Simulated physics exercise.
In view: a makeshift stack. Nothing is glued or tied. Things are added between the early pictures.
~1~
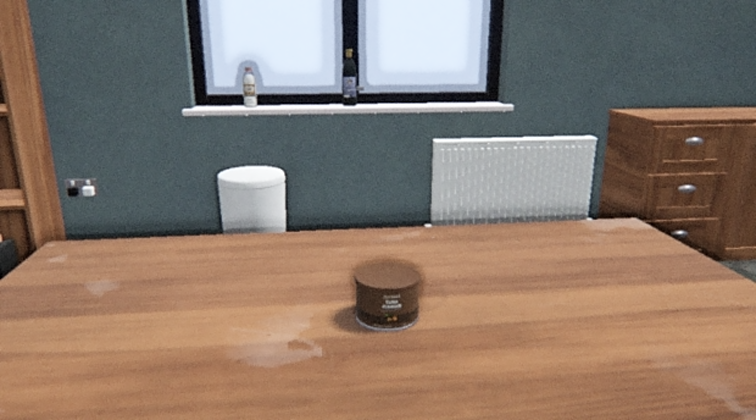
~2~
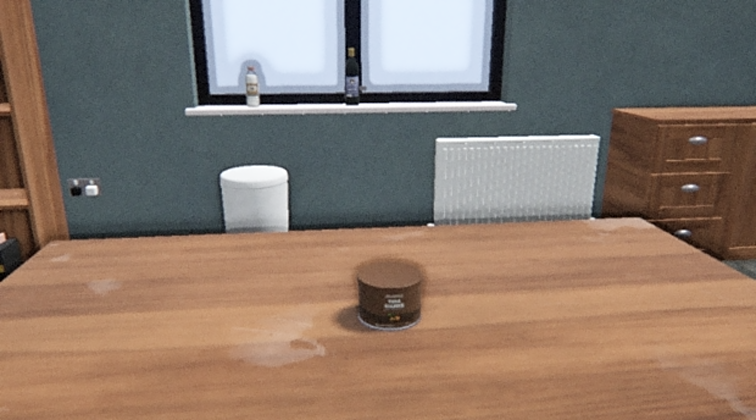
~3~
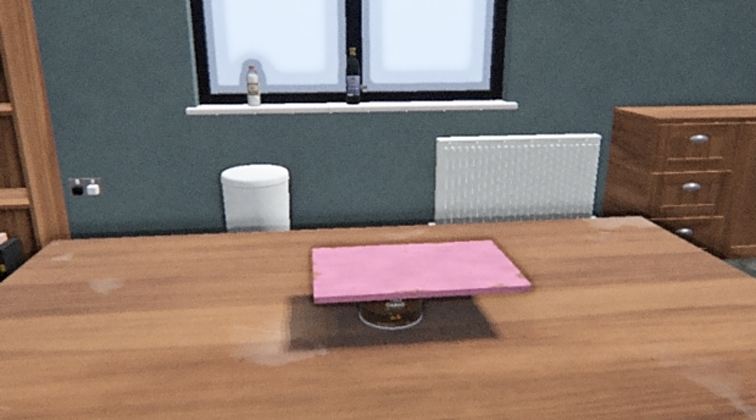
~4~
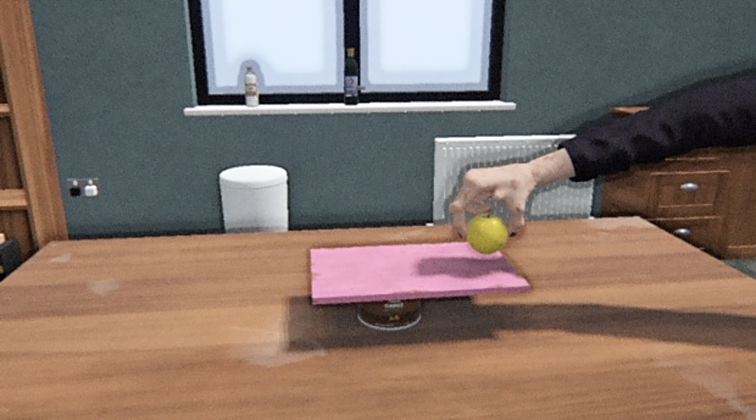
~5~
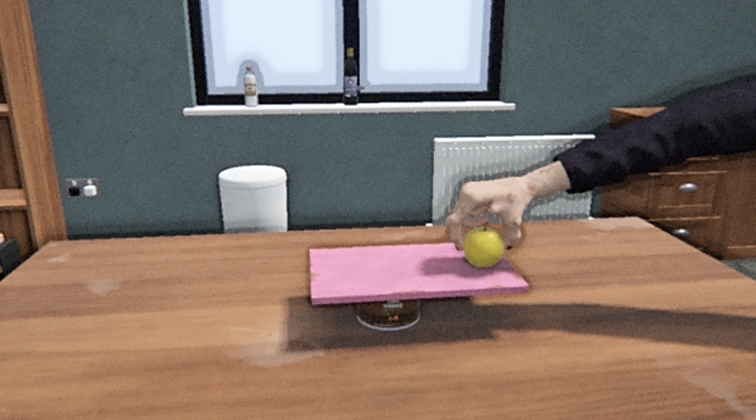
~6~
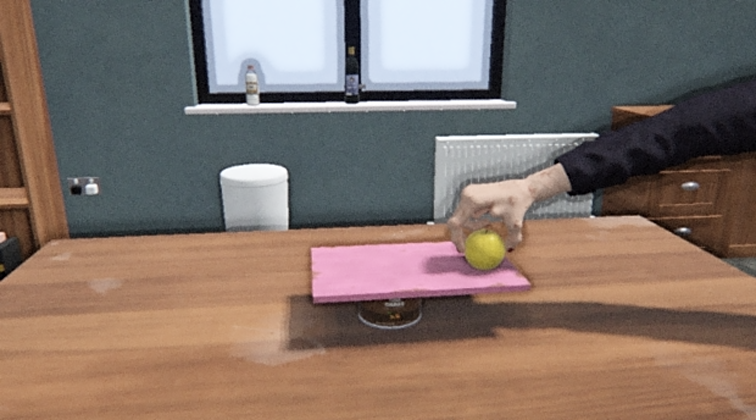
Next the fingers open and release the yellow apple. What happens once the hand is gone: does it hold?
As it turns out, it loses its balance.
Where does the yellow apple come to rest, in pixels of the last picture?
At about (553, 297).
Then, 0.40 s on from there, yellow apple now fallen; pink board turned 31° from how it was put.
Then, 0.60 s on from there, pink board turned 26° from how it was put.
In the end, fallen, yellow apple; moved from the start, pink board; brown tub unmoved. At the end, from the last picture's camera, yellow apple near (553, 297). The stack comes apart.
